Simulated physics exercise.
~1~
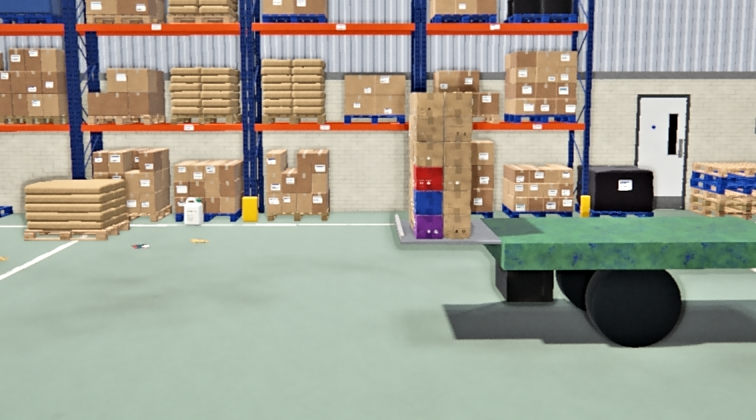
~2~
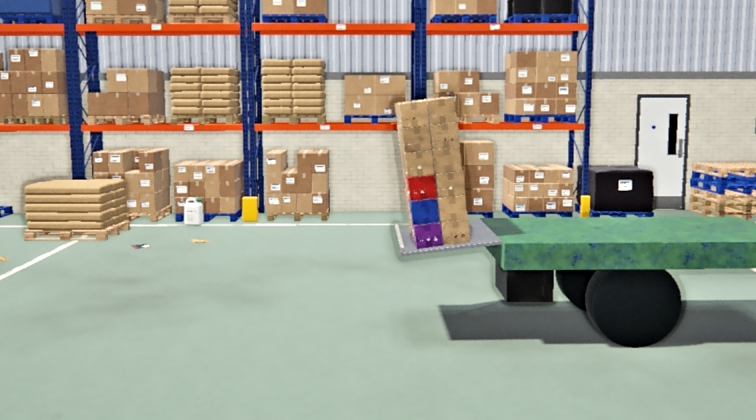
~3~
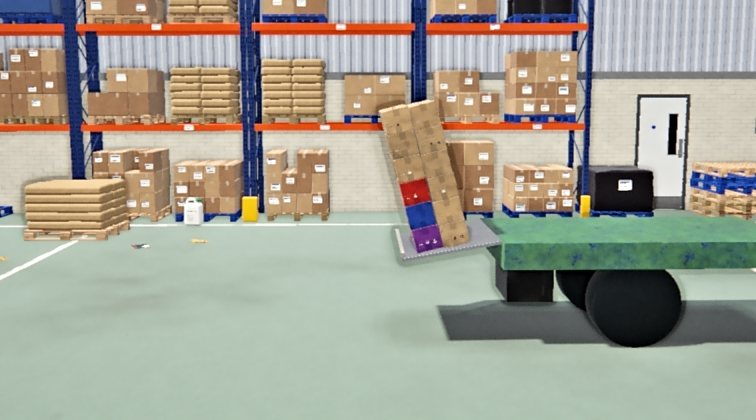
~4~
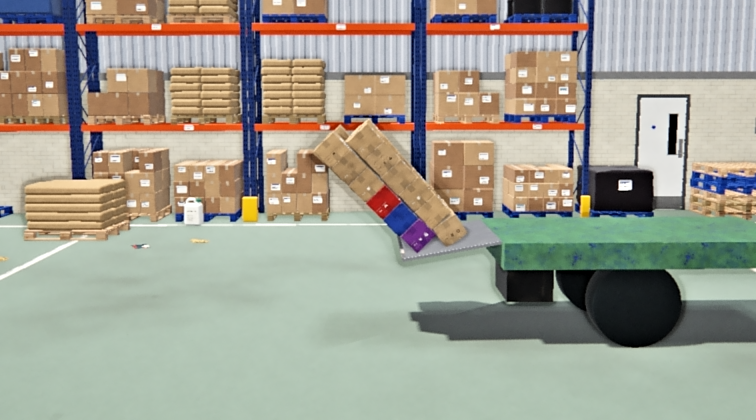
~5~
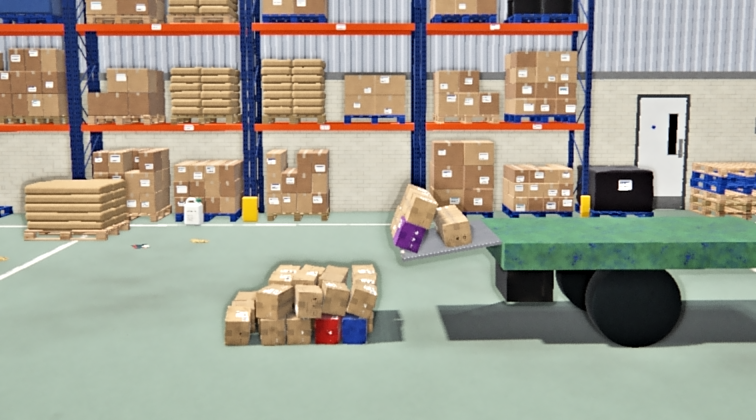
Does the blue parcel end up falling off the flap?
Yes, the blue parcel drops off the flap and ends up on the floor beside the red one.
A tall stack of boxes leans left on a drooping flap and mostly tumbles to the floor.
